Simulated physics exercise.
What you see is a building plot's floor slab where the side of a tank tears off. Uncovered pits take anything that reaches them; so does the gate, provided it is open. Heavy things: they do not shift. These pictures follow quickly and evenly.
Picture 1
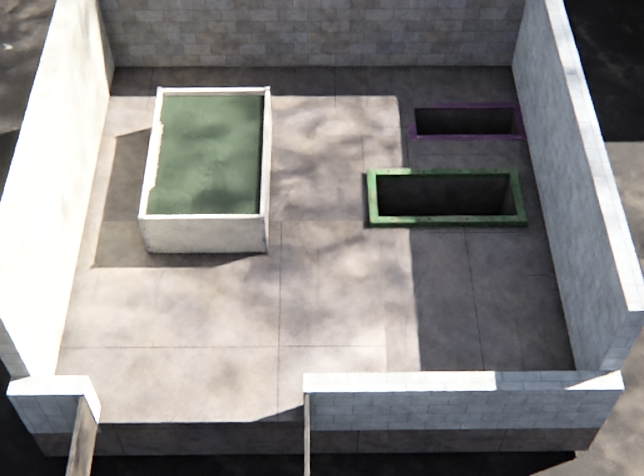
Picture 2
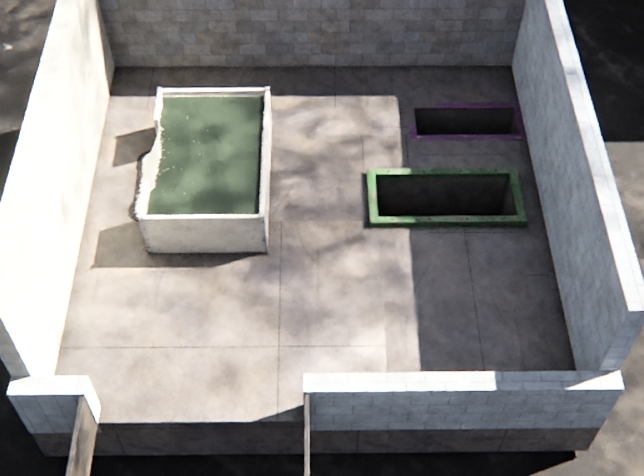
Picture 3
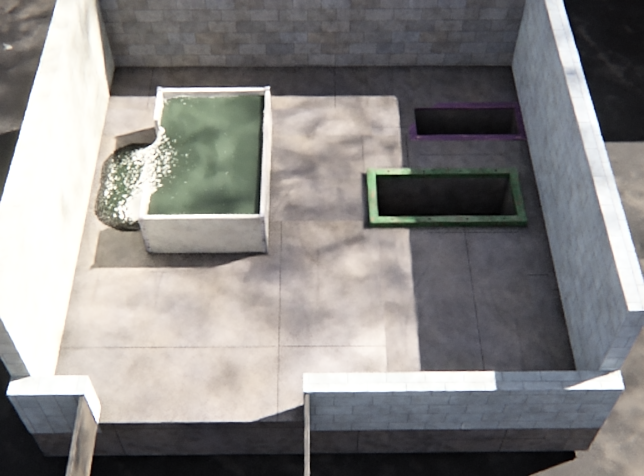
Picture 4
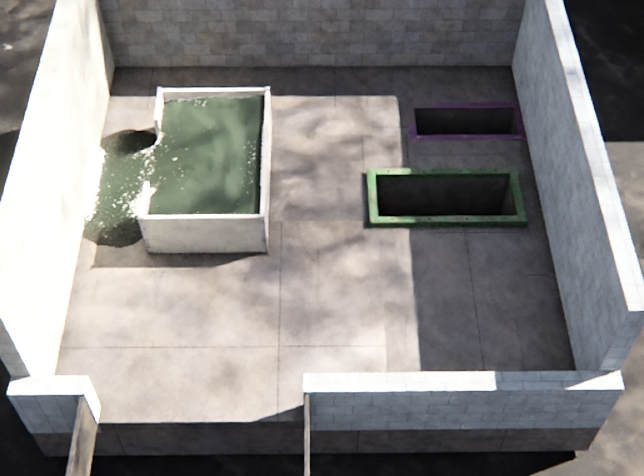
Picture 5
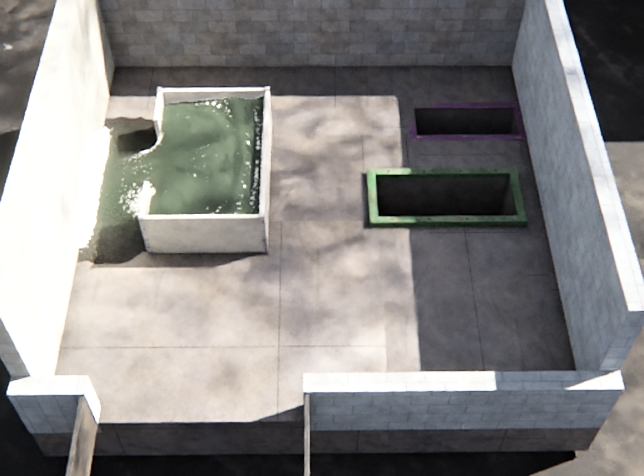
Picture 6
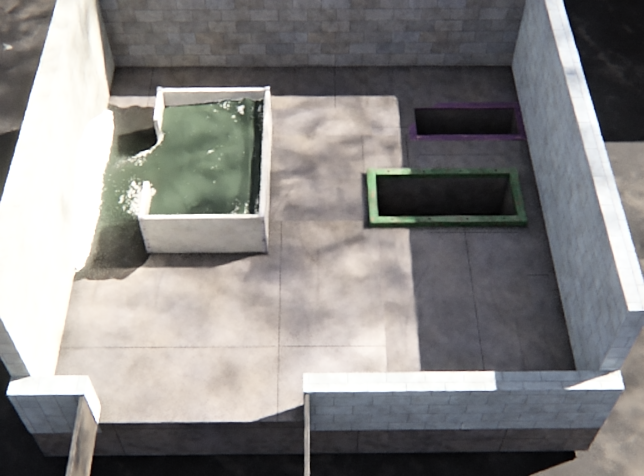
Green water in an open tank pours out its left side and spreads across the slab.
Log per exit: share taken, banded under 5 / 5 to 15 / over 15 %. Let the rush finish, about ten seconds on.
Log - gate: Over 15 %; green pit: Under 5 %; purple pit: Over 15 %.
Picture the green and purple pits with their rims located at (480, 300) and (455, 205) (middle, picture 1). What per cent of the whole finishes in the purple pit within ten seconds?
Result - purple pit: 12 %.
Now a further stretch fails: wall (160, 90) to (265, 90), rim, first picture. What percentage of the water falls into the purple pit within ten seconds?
For purple, roughly 40 in a hundred.
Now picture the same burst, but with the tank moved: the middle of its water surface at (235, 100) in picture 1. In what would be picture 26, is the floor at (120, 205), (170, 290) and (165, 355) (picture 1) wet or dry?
Outcome, in sequence: Wetted, wetted, wetted.
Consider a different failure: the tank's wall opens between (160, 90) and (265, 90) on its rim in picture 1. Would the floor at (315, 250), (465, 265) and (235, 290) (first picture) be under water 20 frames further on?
Spot by spot: Unaffected, then unaffected, then unaffected.
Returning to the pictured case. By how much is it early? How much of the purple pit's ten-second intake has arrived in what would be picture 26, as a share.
My figure is 0 in a hundred.
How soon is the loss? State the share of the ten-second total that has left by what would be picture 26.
About 20 per cent.
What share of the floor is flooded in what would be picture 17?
I make it 30 per cent.
A moment on, water covers 20 % of the floor; the gate 0 %, the green pit 0 %, the purple pit 0 %.
Next, water covers 30 % of the floor; the gate 2 %, the green pit 0 %, the purple pit 0 %.
Then, water covers 50 % of the floor; the gate 10 %, the green pit 0 %, the purple pit 0 %.
Later, water covers 60 % of the floor; the gate 22 %, the green pit 0 %, the purple pit 7 %.
In the end, water covers 75 % of the floor; the gate 30 %, the green pit 0 %, the purple pit 19 %.
